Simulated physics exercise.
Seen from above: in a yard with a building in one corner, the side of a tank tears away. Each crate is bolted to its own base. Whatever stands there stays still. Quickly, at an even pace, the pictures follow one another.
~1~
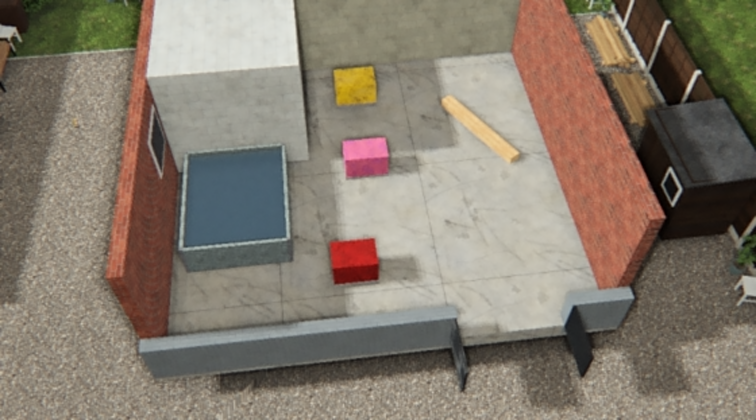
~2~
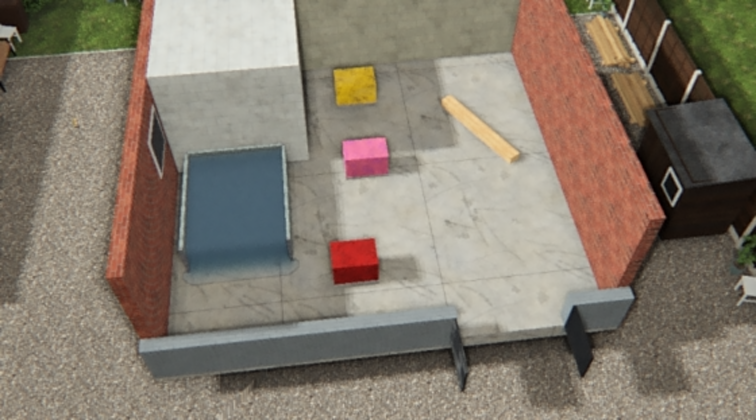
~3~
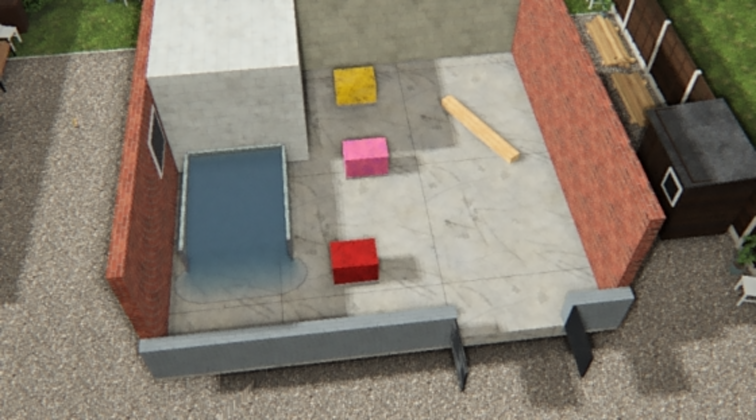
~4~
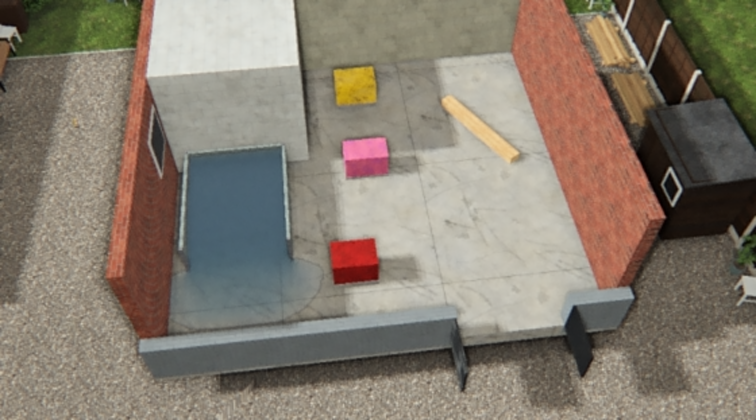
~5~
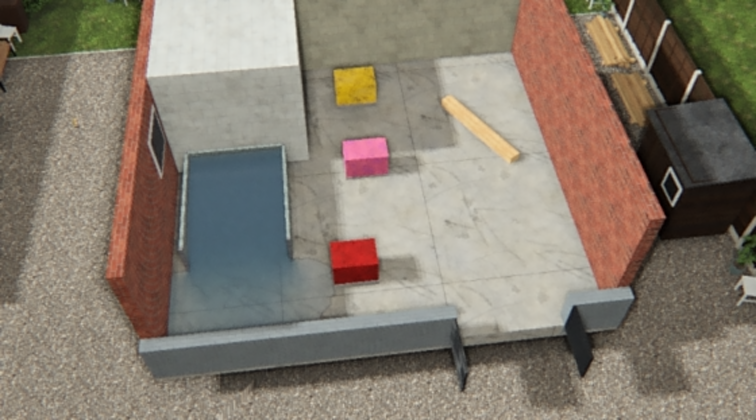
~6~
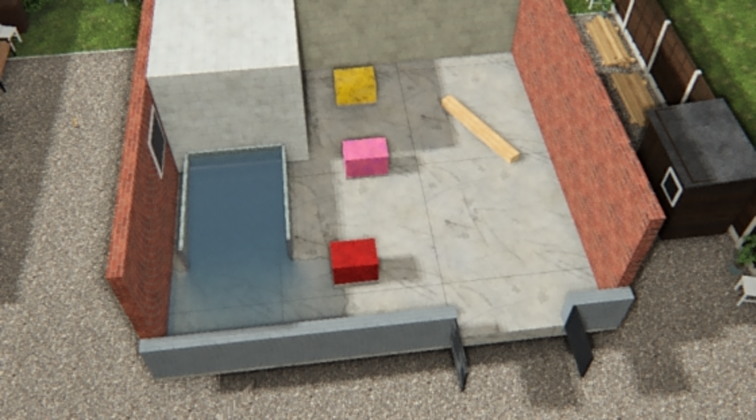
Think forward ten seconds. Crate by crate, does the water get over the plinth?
My prediction: Red crate: Not safe. Pink crate: Not safe. Yellow crate: Safe.
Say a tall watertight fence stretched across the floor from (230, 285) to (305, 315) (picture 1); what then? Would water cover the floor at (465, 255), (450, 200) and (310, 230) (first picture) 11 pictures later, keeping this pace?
Outcome by spot, in order - unwatered, unwatered, watered.
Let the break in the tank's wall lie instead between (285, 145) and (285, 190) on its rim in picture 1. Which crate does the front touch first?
My pick is the one in pink.
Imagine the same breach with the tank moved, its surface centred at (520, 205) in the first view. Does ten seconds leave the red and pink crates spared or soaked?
As I see it, red is not reached, and pink is not reached.
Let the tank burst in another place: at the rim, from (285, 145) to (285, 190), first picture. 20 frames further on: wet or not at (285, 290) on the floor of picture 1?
Pretty sure it's left alone at that location.
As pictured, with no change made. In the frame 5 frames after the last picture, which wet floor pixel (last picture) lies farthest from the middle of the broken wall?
My best guess is about (402, 331).
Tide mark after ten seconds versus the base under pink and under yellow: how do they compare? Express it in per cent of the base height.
I'd put it at some 210 % for one and some 70 % for the other, in that order.
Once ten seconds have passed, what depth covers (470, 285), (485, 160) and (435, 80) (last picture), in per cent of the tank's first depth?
Respectively near 4, 6 and 10 per cent.
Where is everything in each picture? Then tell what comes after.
In the first frame, still water in the tank at (236, 196).
In the second frame, water pours out at (239, 259) and has run to (296, 261).
In the third frame, the front is at (300, 277), out from the gap at (239, 259).
In the fourth frame, water pours out at (239, 260) and has run to (314, 289).
In the fifth frame, water pours out at (240, 260) and has run to (169, 337).
In the sixth frame, water pours out at (240, 260) and has run to a hidden place.
A moment on, water covers 15 % of the floor; the red crate water round its plinth, the pink crate not reached, the yellow crate not reached.
Next, water covers 20 % of the floor; the red crate water round its plinth, the pink crate not reached, the yellow crate not reached.
Then, water covers 40 % of the floor; the red crate water round its plinth, the pink crate not reached, the yellow crate not reached.
Later, water covers 70 % of the floor; the red crate water round its plinth, the pink crate water round its plinth, the yellow crate not reached.
In the end, water covers 95 % of the floor; the red crate was topped, the pink crate was topped, the yellow crate stayed above the water.
